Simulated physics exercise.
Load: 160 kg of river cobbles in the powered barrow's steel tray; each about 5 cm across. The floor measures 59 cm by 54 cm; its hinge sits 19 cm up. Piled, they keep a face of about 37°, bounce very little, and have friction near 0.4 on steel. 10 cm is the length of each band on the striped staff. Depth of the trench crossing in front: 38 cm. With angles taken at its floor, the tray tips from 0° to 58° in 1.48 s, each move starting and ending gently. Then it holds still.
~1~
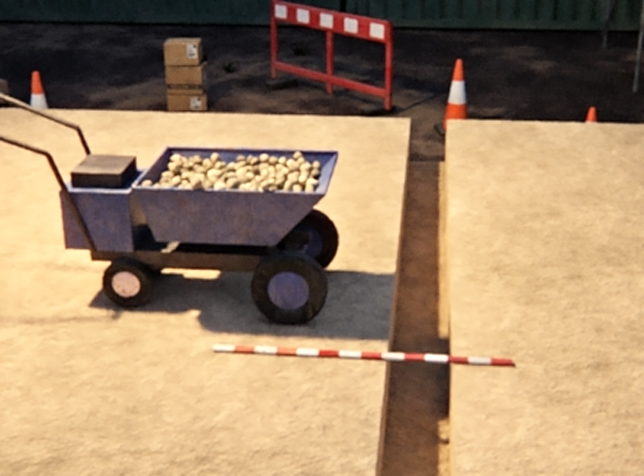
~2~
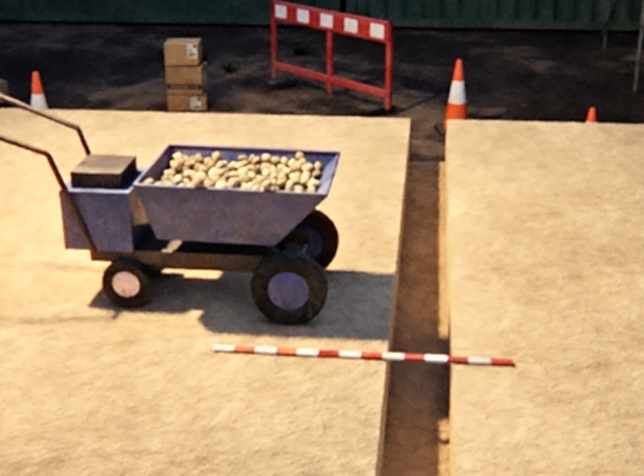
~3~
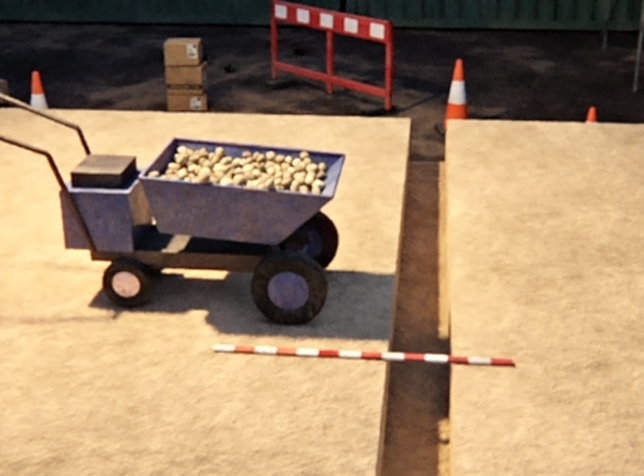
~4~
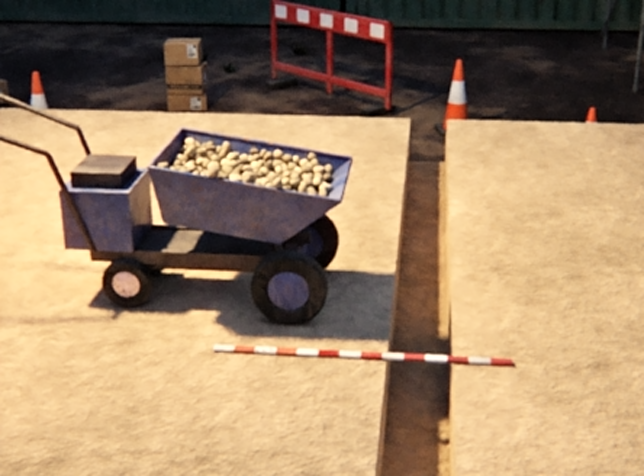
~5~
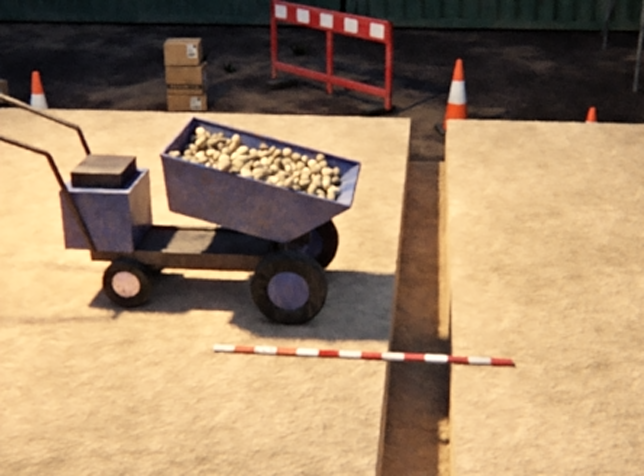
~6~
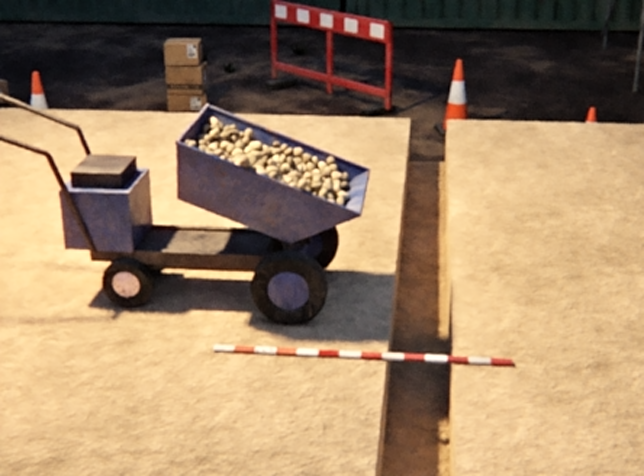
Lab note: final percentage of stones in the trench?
Approx. 69 %.
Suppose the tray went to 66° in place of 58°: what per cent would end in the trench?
Around 80 per cent would finish in the trench.
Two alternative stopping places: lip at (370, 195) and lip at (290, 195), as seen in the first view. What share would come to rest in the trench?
Estimates: 30 % then 75 %.
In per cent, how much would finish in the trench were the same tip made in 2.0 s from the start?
Probably about 75 in a hundred.
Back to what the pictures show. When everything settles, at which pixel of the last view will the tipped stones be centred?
Near (426, 346).
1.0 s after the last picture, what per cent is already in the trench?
20 per cent or so by then.
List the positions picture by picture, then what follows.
In the first picture, the tray is at 0°, its lip at (325, 195); the top of the load is at (258, 168).
In the second picture, the tray is at 1°, its lip at (327, 195); the top of the load is at (232, 165).
In the third picture, lip at (333, 198), floor tilted 4°, highest stones at (201, 161).
In the fourth picture, lip at (341, 202), floor tilted 9°, highest stones at (201, 151).
In the fifth picture, lip at (351, 208), floor tilted 14°, highest stones at (202, 141).
In the sixth picture, lip at (361, 215), floor tilted 21°, highest stones at (213, 131).
Then, 0.5 s after the last picture the floor is at 49°, 100 % in the tray; the foremost stones are at (390, 222).
Then, 1.0 s after the last picture the floor is at 58°, 79 % in the tray, 20 % in the trench, 1 % past the trench; the foremost stones are at (460, 289).
Then, 1.3 s after the last picture the floor is at 58°, 54 % in the tray, 35 % in the trench, 11 % past the trench; the foremost stones are at (541, 321).
Then, 3.3 s after the last picture the floor is at 58°, 18 % in the tray, 69 % in the trench, 13 % past the trench; the foremost stones are at (614, 343).
